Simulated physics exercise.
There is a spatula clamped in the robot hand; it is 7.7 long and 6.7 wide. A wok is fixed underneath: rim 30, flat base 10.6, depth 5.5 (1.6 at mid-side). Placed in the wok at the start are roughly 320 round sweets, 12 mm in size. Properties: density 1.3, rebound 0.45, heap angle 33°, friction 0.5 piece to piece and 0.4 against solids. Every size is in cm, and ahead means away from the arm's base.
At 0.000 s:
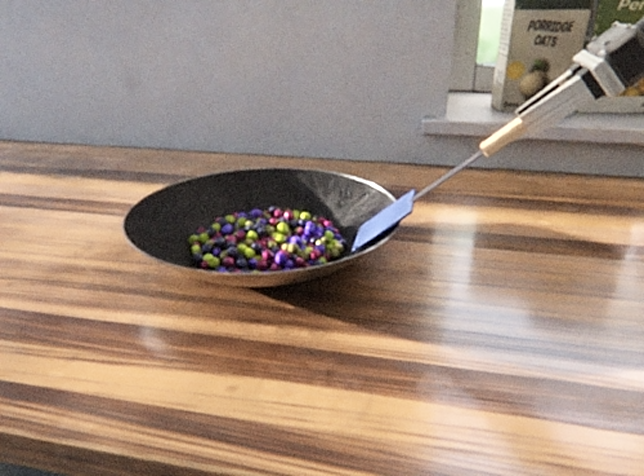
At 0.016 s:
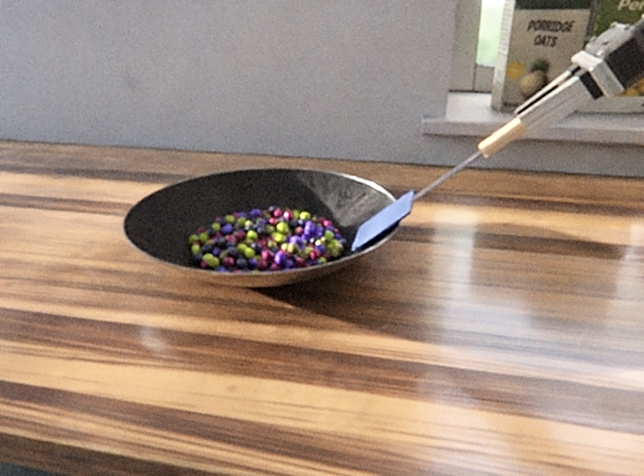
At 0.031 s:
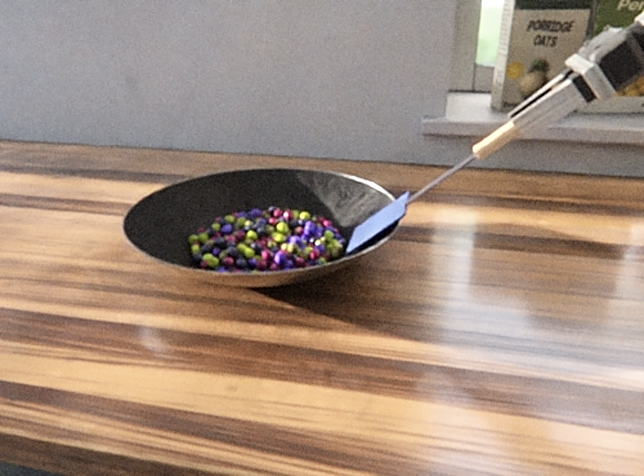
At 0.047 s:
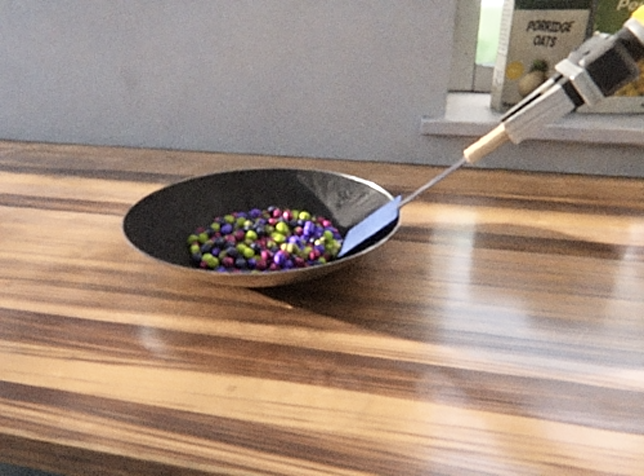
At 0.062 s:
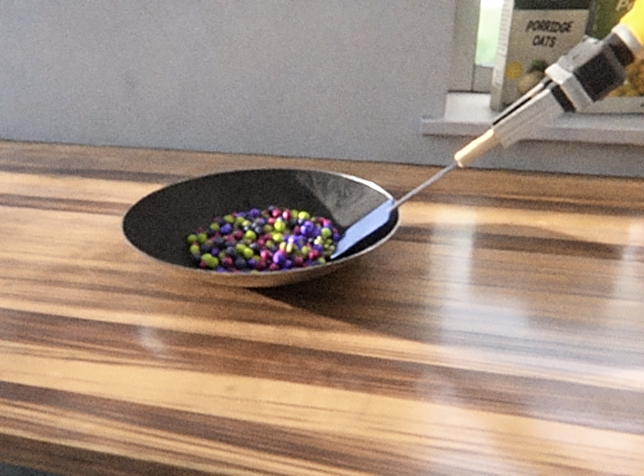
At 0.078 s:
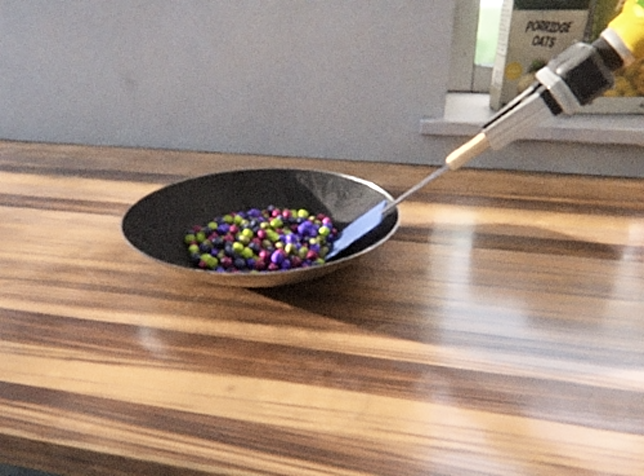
A robot arm slides a blue spatula down and left into a wok of colourful sweets.
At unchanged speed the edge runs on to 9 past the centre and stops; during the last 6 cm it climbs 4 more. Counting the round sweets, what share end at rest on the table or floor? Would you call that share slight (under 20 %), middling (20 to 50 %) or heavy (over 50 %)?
It is slight.
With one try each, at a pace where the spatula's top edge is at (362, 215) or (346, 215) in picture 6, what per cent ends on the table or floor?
About 10 and 20 percent.
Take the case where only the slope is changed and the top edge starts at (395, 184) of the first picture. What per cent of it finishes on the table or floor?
Near 5 in a hundred.
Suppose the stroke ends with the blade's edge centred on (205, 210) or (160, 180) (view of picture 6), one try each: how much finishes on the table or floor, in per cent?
Around 0 per cent for the first try and 15 per cent for the second.
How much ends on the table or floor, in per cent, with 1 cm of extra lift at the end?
About 5 %.
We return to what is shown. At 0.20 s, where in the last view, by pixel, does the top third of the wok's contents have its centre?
It sits at about (226, 231).
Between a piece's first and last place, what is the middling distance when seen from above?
About 3 cm.
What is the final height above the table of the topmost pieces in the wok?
About 5.5 cm above the table.
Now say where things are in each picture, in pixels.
The first frame shows the spatula top edge at (413, 200), sloping 41°; upper third of the load around (272, 233), from x 195 to 340, top at y 210; 323 in the wok.
The second frame shows the spatula top edge at (412, 200), sloping 41°; upper third of the load around (272, 233), from x 195 to 340, top at y 210.
The third frame shows the spatula top edge at (407, 203), sloping 41°; upper third of the load around (272, 233), from x 195 to 340, top at y 210.
The fourth frame shows the spatula top edge at (399, 206), sloping 41°; upper third of the load around (272, 233), from x 195 to 340, top at y 210.
The fifth frame shows the spatula top edge at (391, 209), sloping 41°; upper third of the load around (270, 234), from x 190 to 335, top at y 210.
The sixth frame shows the spatula top edge at (383, 212), sloping 41°; upper third of the load around (268, 235), from x 190 to 335, top at y 210; 323 in the wok.
After 0.20 s, sloping 41°, highest piece 4 above the table; 323 in the wok.
After 0.33 s, sloping 41°, highest piece 6 above the table; 323 in the wok.
After 0.59 s, sloping 41°, highest piece 7 above the table; 313 in the wok, 9 on the table or floor, 1 on the blade or in flight.
After 1.64 s, sloping 41°, highest piece 5 above the table; 312 in the wok, 11 on the table or floor.
In the end, 312 in the wok, 11 on the table or floor. That is 3 % on the table or floor.
